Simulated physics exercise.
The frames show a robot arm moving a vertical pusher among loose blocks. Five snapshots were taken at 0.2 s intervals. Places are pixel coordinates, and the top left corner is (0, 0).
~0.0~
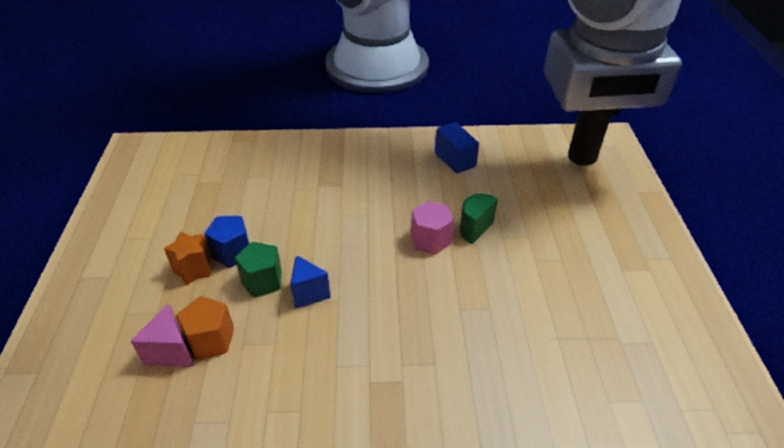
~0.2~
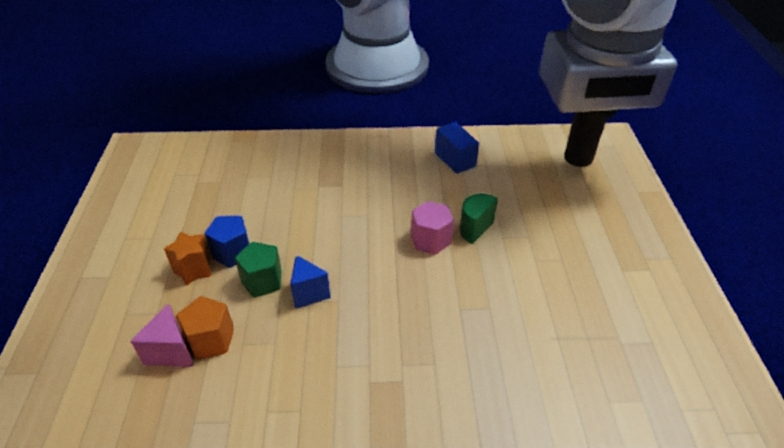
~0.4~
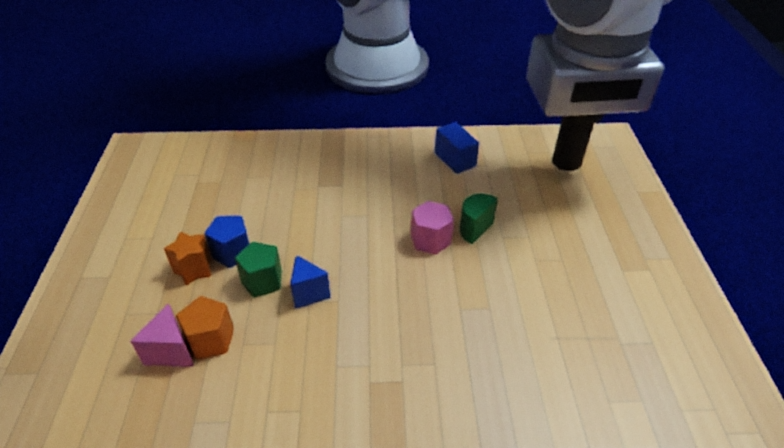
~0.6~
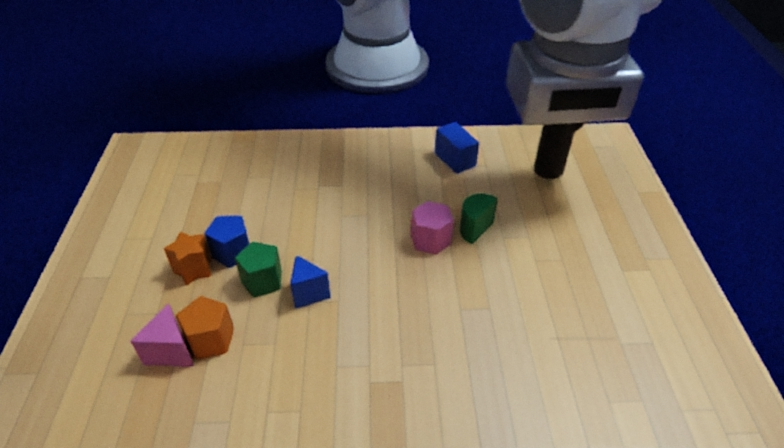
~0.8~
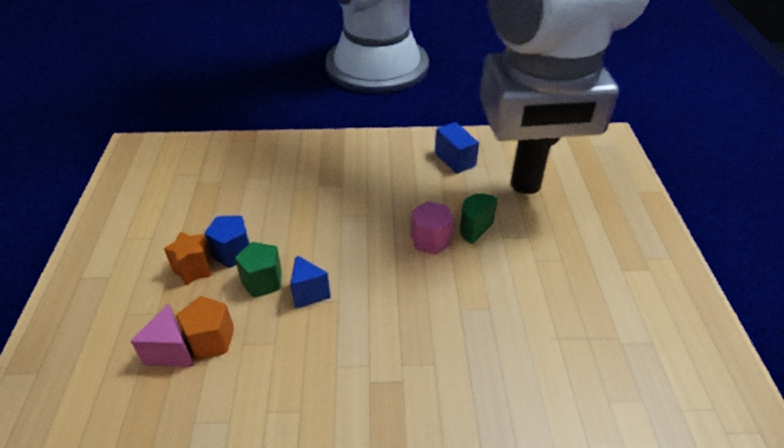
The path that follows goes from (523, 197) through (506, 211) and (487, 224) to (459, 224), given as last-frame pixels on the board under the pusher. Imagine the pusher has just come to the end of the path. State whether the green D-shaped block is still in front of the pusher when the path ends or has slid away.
Beside or behind it.
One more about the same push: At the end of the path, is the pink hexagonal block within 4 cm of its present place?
Yes - that is the case.
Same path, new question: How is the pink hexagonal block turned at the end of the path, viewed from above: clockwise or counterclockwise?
Short answer: Clockwise.
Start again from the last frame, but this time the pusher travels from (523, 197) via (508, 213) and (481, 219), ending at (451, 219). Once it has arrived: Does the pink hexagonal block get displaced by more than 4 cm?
No
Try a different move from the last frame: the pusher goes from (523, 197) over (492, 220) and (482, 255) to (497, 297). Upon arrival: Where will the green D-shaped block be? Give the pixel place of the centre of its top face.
I'd place it at (449, 235), taking the centre of its top.
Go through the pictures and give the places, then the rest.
The first frame shows lower end of the pusher (582, 157), tops of blocks, pink hexagonal block (433, 214), blue oblong block (458, 135), green D-shaped block (478, 203).
The second frame shows pusher (578, 158), blocks as before.
The third frame shows pusher (567, 162), blocks as before.
The fourth frame shows pusher (548, 170), blocks as before.
The fifth frame shows pusher (525, 185), pink hexagonal block (433, 214), blue oblong block (458, 135), green D-shaped block (478, 203).
The first path, step by step. Halfway along, pusher (499, 206); green D-shaped block (471, 207).
At the end, pusher (460, 212); pink hexagonal block (411, 219), turned 25° clockwise; blue oblong block not moved; green D-shaped block (447, 221).
